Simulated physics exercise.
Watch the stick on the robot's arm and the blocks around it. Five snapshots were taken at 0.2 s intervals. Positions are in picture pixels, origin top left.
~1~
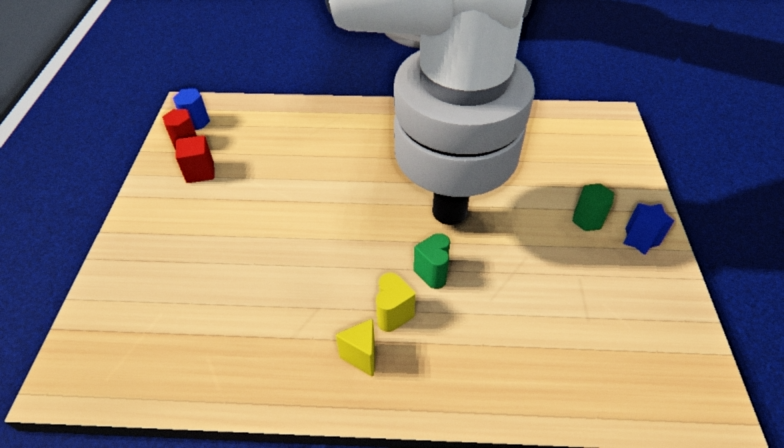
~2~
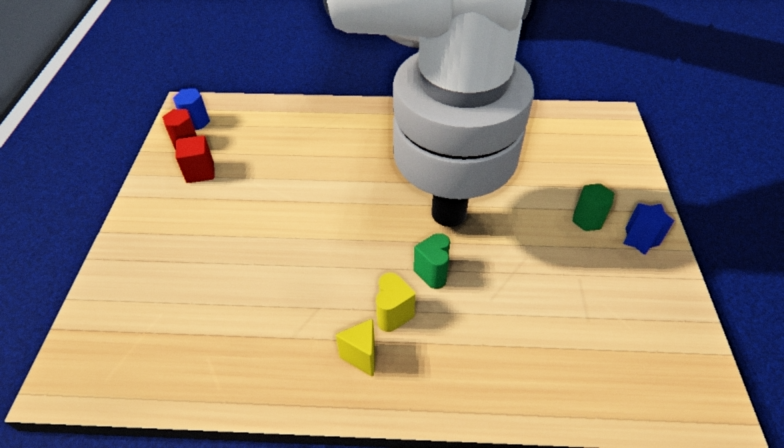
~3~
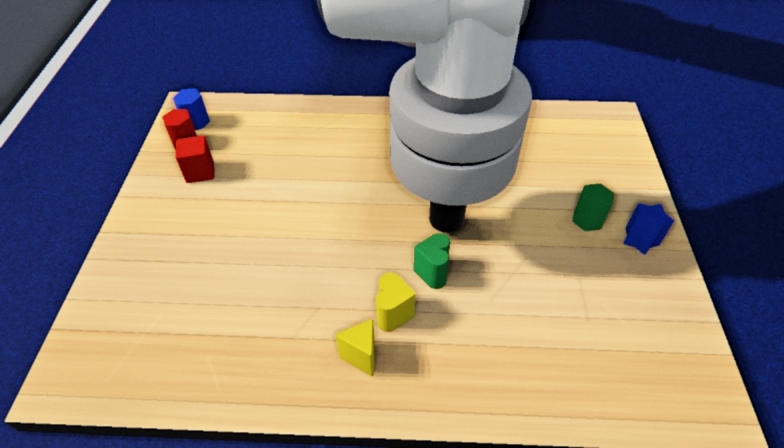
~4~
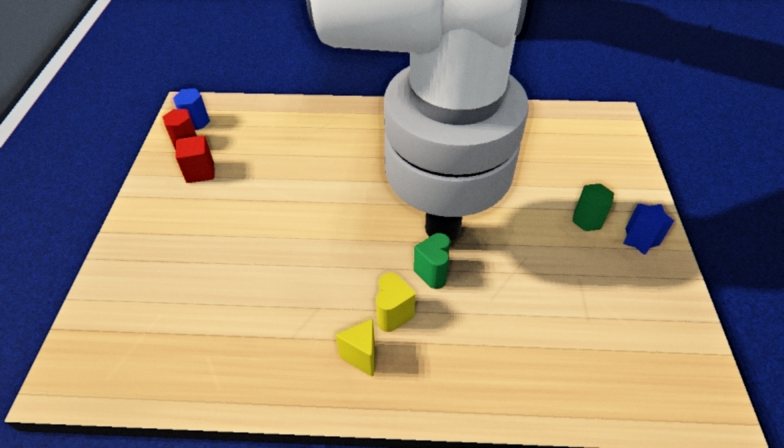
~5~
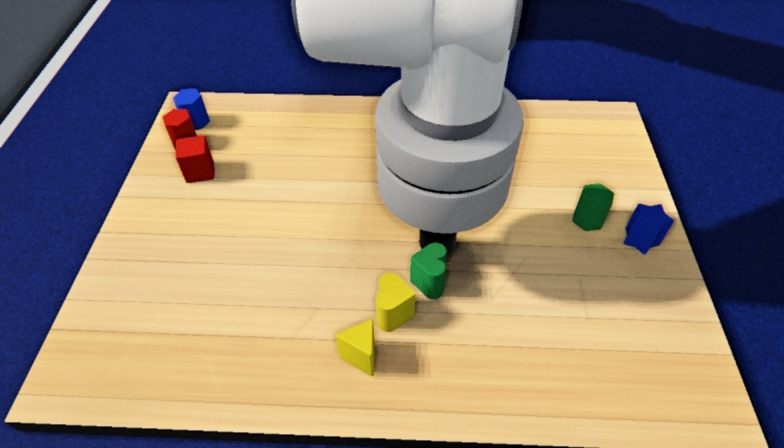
On a wooden board over a blue surface, a robot arm's dark stick stands just behind a green heart block, with yellow, red, blue and green blocks sitting around it. The stick edges toward the viewer and slightly left, then nudges the green heart a little closer to the yellow heart.
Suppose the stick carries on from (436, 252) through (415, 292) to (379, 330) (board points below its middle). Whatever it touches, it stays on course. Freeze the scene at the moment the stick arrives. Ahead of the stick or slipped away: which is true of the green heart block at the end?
I think the stick loses the green heart block somewhere along the way.
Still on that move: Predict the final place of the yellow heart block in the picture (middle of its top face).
When the path ends, it will be at (352, 332).
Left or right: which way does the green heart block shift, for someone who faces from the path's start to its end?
To the path's left.
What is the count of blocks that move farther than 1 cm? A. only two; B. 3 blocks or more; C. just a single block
B
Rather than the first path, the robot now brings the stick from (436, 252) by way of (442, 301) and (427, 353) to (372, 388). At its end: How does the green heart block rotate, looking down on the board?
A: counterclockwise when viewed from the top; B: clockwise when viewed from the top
The one that fits is B, clockwise when viewed from the top.
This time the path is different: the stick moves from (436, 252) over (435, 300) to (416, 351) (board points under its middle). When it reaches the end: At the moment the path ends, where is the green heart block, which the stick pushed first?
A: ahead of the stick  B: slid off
A: Ahead of the stick.
On the path given first. One third of the way, stick (425, 270); green heart block (426, 287).
Two thirds of the way, stick (405, 297); yellow triangle (357, 340); yellow heart block (380, 304); green heart block (431, 305).
At the end, stick (379, 321); yellow triangle (333, 373), turned 15° anticlockwise; yellow heart block (352, 332); green heart block (431, 306).
